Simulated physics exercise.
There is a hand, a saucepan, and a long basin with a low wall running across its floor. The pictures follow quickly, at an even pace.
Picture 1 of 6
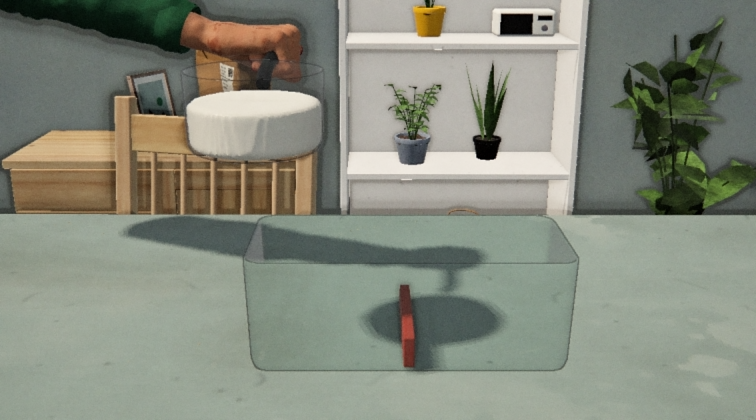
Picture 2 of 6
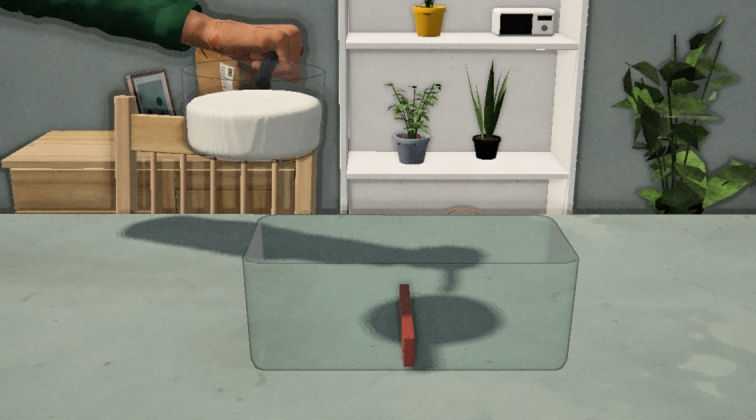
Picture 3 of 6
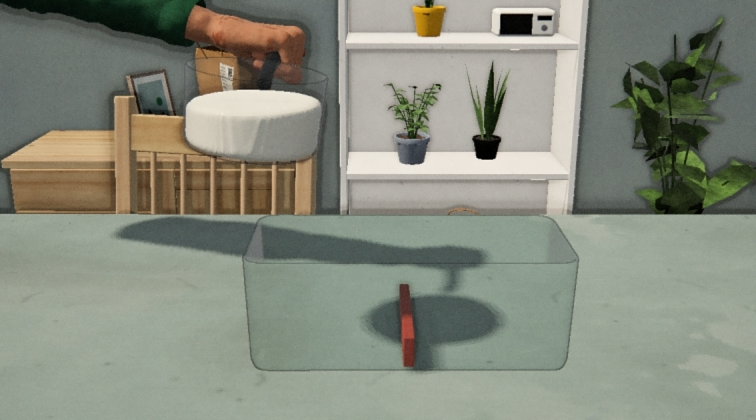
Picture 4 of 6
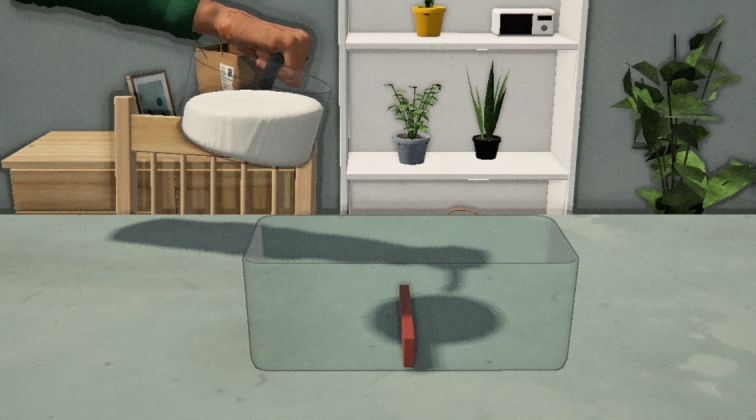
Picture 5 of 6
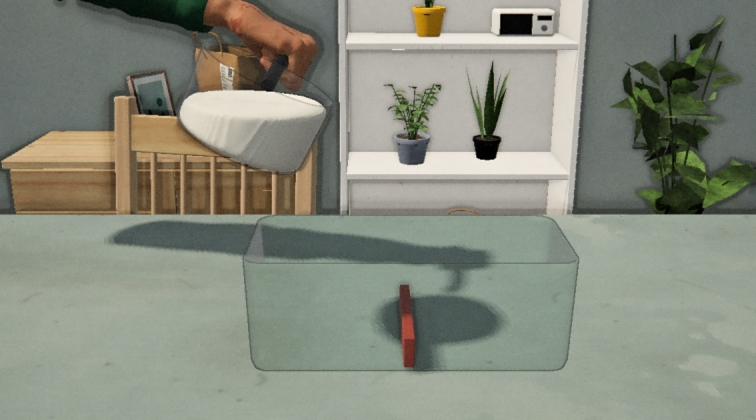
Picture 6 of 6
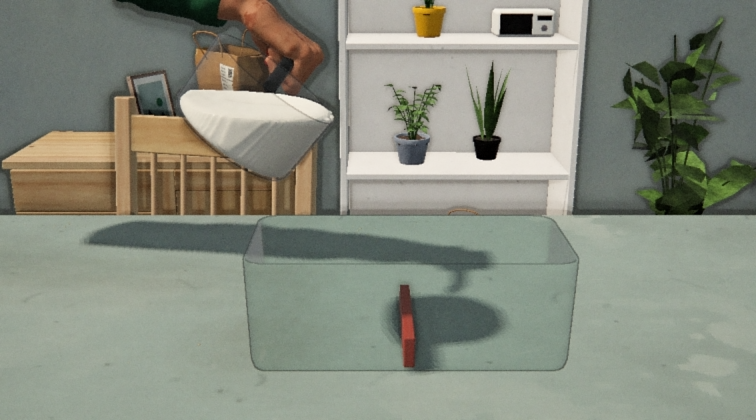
A hand in a green sleeve held a clear round container of white stuff above a long glass basin with a low red wall inside, then tilted it steadily further down to the right.
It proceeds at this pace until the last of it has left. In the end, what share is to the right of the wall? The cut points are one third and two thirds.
Stops short of a third.
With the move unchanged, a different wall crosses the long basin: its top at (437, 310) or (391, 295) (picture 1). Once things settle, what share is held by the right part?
Well, it's close to 15 per cent for the first one, then 15 per cent for the other.
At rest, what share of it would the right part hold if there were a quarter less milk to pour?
About 10 in a hundred.
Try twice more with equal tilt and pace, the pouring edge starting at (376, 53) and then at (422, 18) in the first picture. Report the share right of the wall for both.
About 75 per cent, then about 85 per cent.
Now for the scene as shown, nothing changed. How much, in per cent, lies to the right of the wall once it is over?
Roughly 10 per cent.
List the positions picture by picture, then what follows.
In the first picture, tilt 0°; pouring edge (323, 72); surface from (189, 101) to (321, 102); the long basin's rim runs from (252, 239) to (565, 240); the wall's top is at (407, 311).
In the second picture, tilt 2°; pouring edge (324, 74); surface from (189, 101) to (321, 102).
In the third picture, tilt 7°; pouring edge (327, 81); surface from (189, 101) to (322, 103).
In the fourth picture, tilt 15°; pouring edge (330, 92); surface from (188, 100) to (323, 105).
In the fifth picture, tilt 26°; pouring edge (332, 106); surface from (186, 98) to (327, 108).
In the sixth picture, tilt 38°; pouring edge (331, 123); surface from (183, 93) to (332, 112).
A moment on, the saucepan is tipped on its side and 34 per cent is still to pour, 22 is left of the wall and 0 right of it.
Next, the saucepan is tipped right over and 10 per cent is still to pour, 77 is left of the wall and 2 right of it.
Then the saucepan is tipped right over and 2 per cent is still to pour, 84 is left of the wall and 8 right of it.
Later the saucepan is tipped right over and 0 per cent is still to pour, 86 is left of the wall and 10 right of it.
In the end 86 per cent lies left of the wall, 10 right of it and 3 outside.
